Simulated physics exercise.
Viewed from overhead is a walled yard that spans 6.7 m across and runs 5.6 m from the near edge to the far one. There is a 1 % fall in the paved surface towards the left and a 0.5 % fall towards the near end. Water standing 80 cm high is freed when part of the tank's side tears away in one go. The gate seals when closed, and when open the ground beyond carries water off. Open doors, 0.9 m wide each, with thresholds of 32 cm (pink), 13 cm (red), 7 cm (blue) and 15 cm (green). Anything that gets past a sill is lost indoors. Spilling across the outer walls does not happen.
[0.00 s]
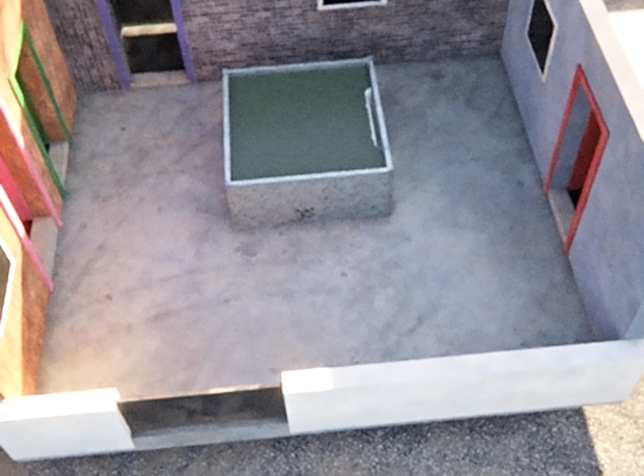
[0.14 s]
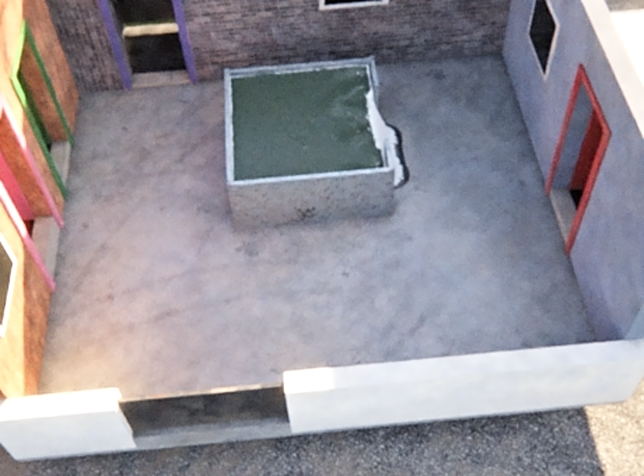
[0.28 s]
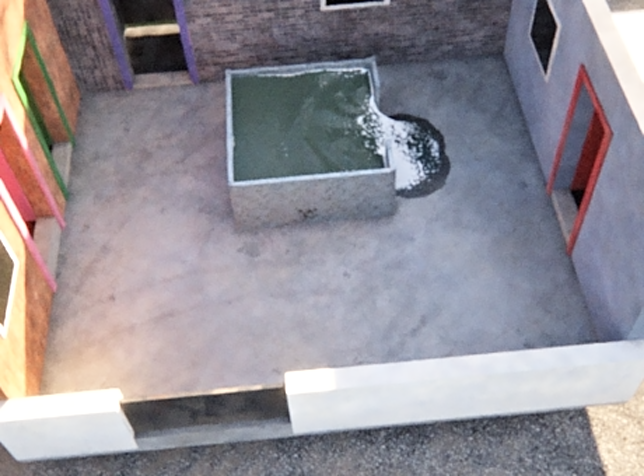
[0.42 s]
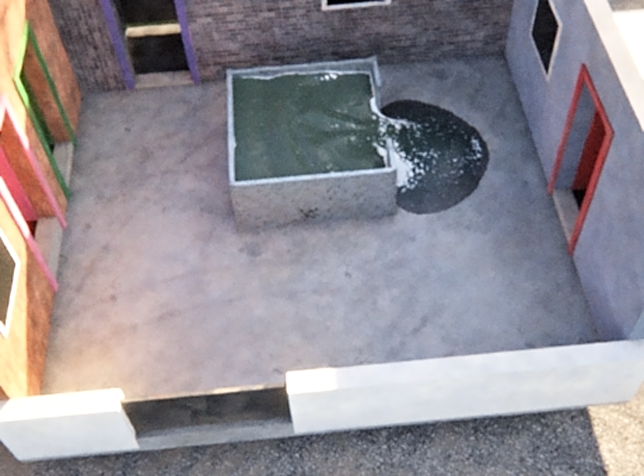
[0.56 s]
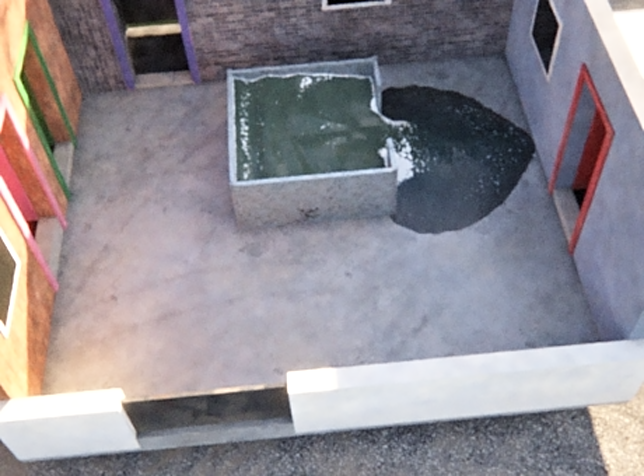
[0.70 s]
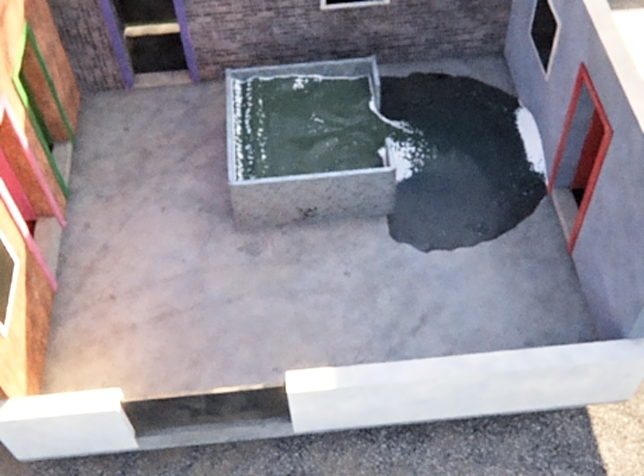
A walled yard had a square tank of green water in it, then the tank's right side gave way and water poured out, spreading in a dark, widening pool to the right-hand wall.
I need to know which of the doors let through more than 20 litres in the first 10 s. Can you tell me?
Sure: The pink door does not; the red door does; the blue door does not; the green door does not.
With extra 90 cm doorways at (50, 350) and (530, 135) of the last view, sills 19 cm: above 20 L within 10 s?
First door short of the limit, second door beyond the limit.
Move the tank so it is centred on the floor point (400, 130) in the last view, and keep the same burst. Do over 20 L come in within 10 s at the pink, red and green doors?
Pink stays inside, red stays inside, green stays inside, judged against that limit.
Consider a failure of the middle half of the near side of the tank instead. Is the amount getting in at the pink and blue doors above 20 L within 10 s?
Well, against that limit, at pink it's within bounds, and at blue it's too much.
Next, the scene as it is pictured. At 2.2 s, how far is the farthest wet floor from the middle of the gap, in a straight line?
It comes to some 4.2 metres.
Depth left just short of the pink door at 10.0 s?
About 15.5 cm.
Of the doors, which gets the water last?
Door: Pink.
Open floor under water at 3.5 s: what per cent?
I'd guess around 50 %.
After 1.4 s water covers 25 % of the floor and is deepest (48 cm) near (494, 53); pink door not reached, red door 25 cm at the sill, 7 L in, blue door not reached, green door not reached.
After 2.2 s water covers 25 % of the floor and is deepest (41 cm) near (496, 61); pink door not reached, red door 23 cm at the sill, 44 L in, blue door not reached, green door not reached.
After 3.5 s water covers 50 % of the floor and is deepest (26 cm) near (581, 373); pink door not reached, red door 16 cm at the sill, 70 L in, blue door 2 cm at the sill, 0 L in, green door not reached.
After 6.0 s water covers 90 % of the floor and is deepest (20 cm) near (91, 109); pink door 9 cm at the sill, 0 L in, red door 11 cm at the sill, 83 L in, blue door 7 cm at the sill, 1 L in, green door 9 cm at the sill, 0 L in.
After 10.0 s water covers 95 % of the floor and is deepest (16 cm) near (178, 414); pink door 16 cm at the sill, 0 L in, red door 7 cm at the sill, 83 L in, blue door 7 cm at the sill, 2 L in, green door 10 cm at the sill, 0 L in.
